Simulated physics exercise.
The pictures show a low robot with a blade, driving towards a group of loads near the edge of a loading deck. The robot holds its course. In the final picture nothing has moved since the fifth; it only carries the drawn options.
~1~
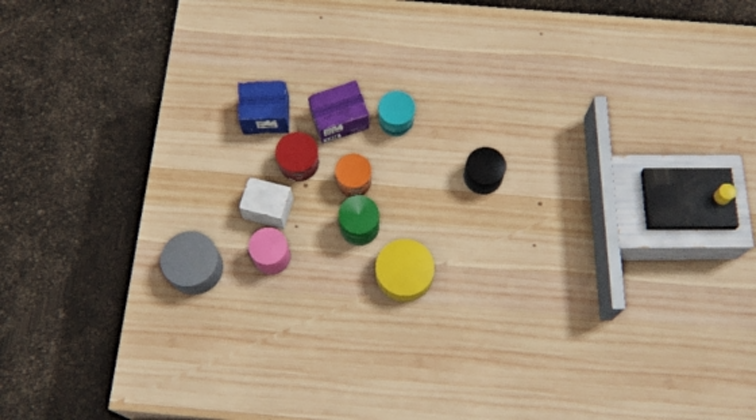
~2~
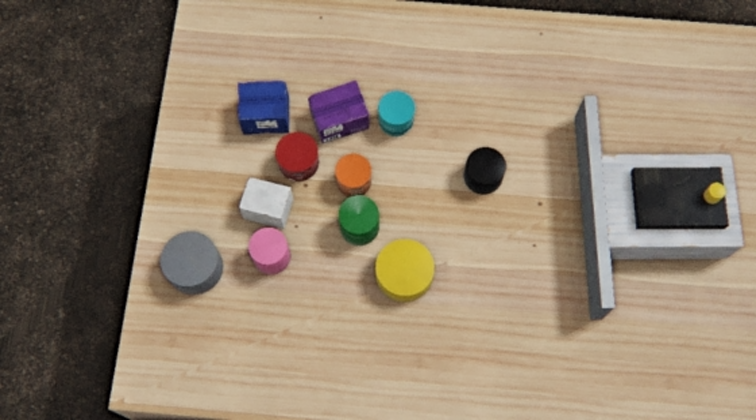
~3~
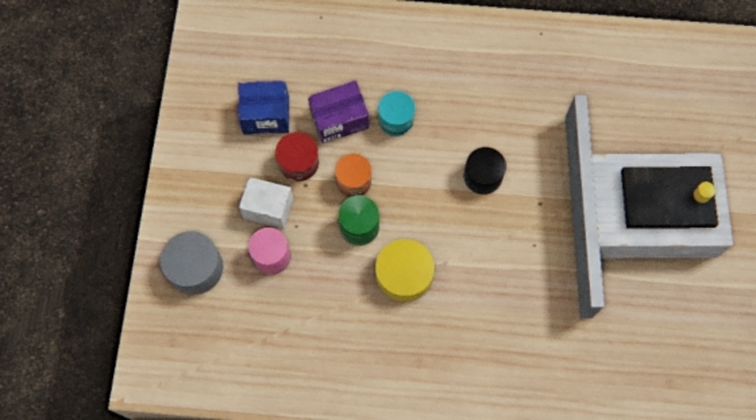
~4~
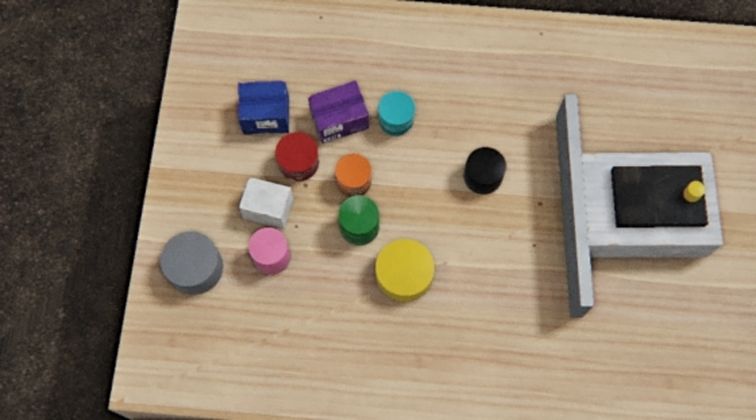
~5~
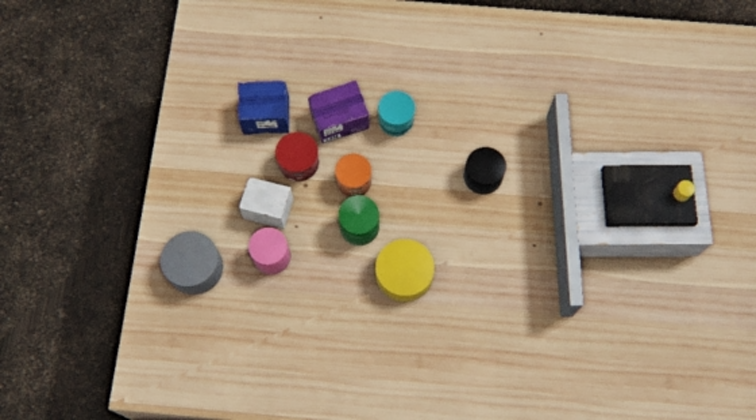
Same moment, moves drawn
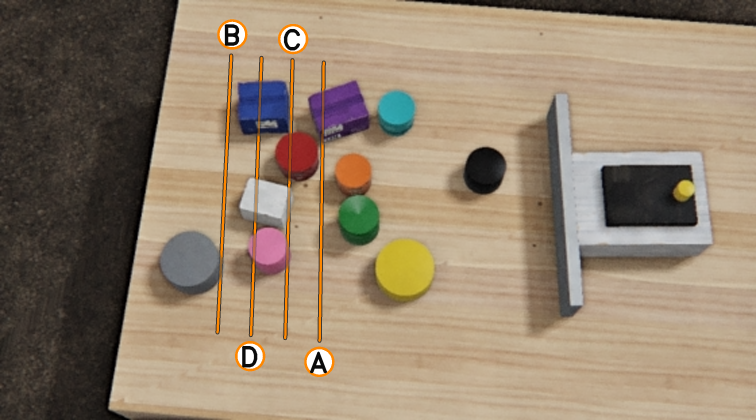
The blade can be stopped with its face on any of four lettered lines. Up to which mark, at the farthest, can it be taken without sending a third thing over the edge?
B is the last line within the limit.
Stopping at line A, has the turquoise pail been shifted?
Yes.
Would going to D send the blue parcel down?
Yes.
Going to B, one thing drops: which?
The blue parcel.
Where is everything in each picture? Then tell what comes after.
Turquoise pail (397, 114); grey canister (193, 263); blue parcel (264, 108), in the first frame.
Robot (672, 198); orange pail (354, 176), in the second frame.
Robot (662, 197); black canister (485, 171), in the third frame.
Robot (652, 196); yellow canister (405, 271), in the fourth frame.
Robot (642, 195); red pail (298, 157); green canister (359, 221); turquoise pail (397, 114), in the fifth frame.
On the copy, A at (322, 195); B at (225, 187); C at (289, 192); D at (256, 190).
On B. First, robot (516, 186); black canister (414, 170); grey canister (193, 263).
Then, robot (391, 176); blue parcel (206, 99); purple parcel (254, 110).
Finally, robot (296, 168); blue parcel over the edge; grey canister (129, 282); one fallen.
By contrast, A is within the limit but short; C is within the limit but short; D is within the limit but short.
